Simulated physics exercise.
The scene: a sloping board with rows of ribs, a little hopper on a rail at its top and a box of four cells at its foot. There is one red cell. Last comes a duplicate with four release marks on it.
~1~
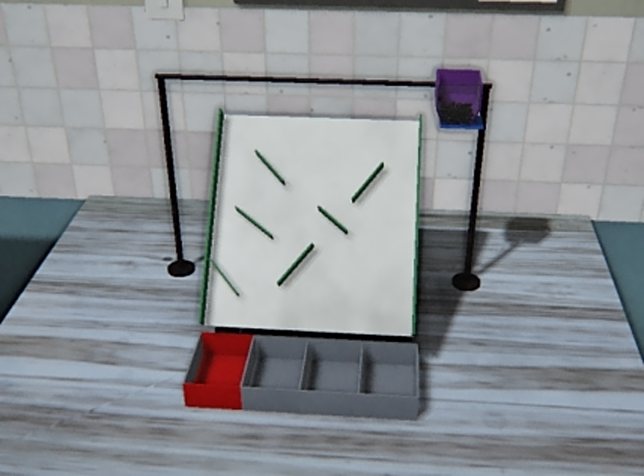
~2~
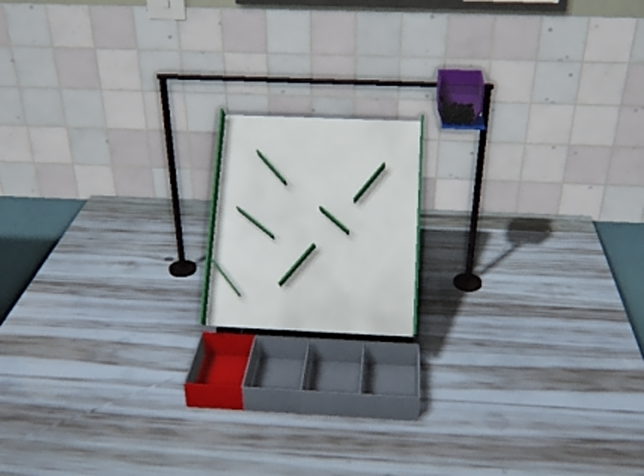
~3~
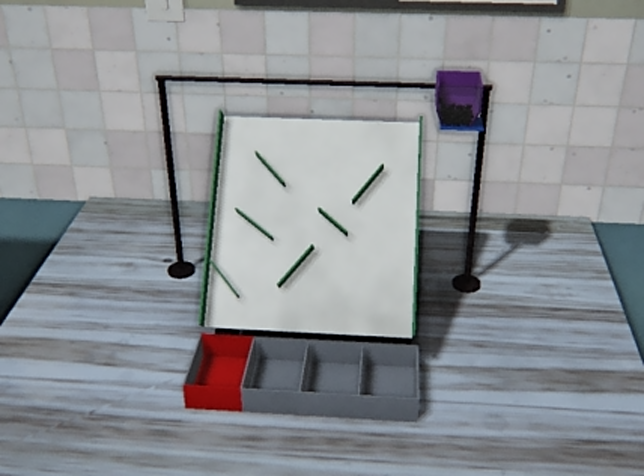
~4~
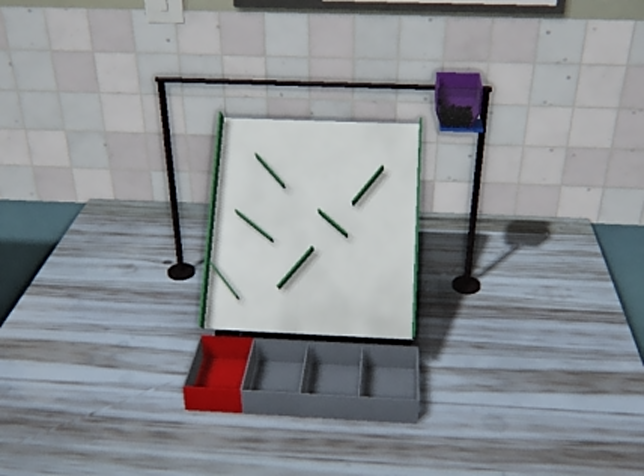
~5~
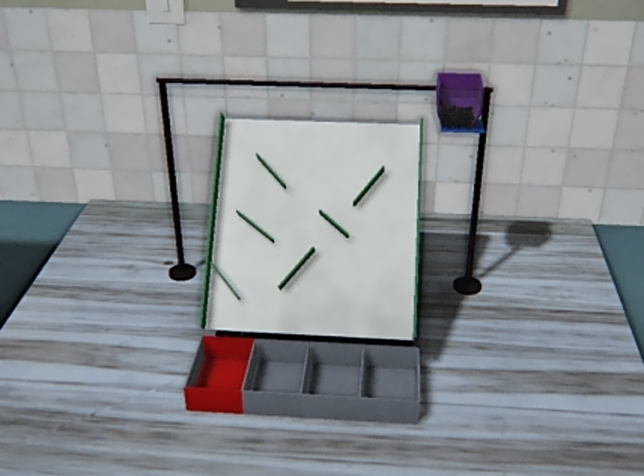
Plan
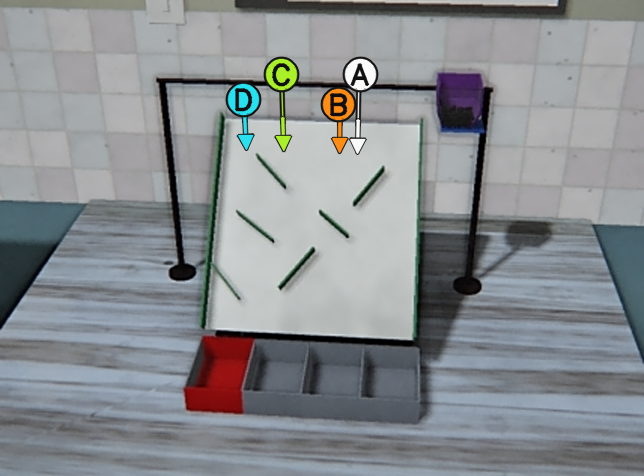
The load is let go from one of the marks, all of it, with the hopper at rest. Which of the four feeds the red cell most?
Best: C.
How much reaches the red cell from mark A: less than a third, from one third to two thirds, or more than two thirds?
It is less than a third.
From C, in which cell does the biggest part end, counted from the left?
The first from the left.
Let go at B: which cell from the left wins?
It is the fourth one.
On the marked copy, mark A meets the board at (357, 148); mark B meets the board at (339, 147); mark C meets the board at (283, 145); mark D meets the board at (246, 144).
With A, a small part in the red cell, most in other cells, a small part held on the board.
With B, a small part in the red cell, most in other cells, a small part held on the board.
With C, most in the red cell, about a quarter in other cells.
With D, about a quarter in the red cell, most in other cells, a stray few held on the board.
